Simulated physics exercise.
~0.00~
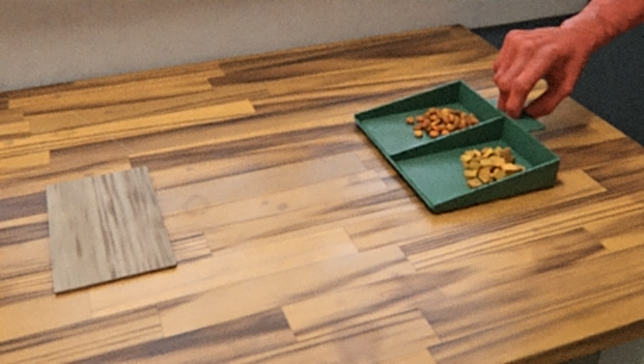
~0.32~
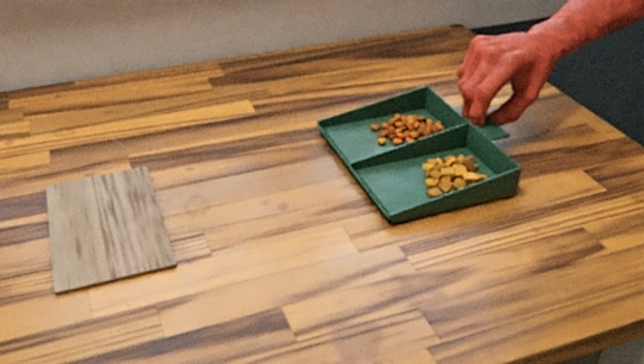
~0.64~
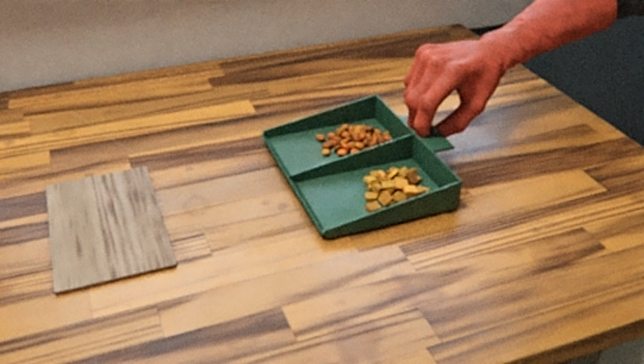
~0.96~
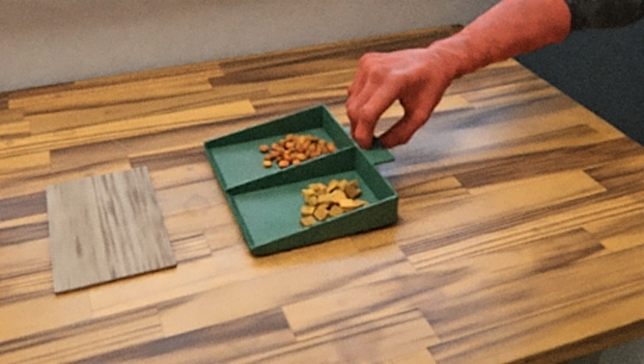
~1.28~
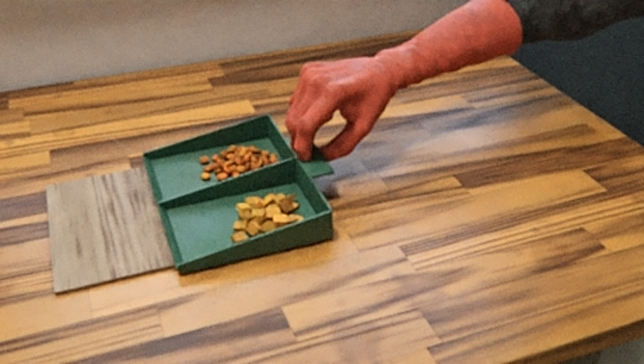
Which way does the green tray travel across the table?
The green tray travels to the left, towards the flat board.
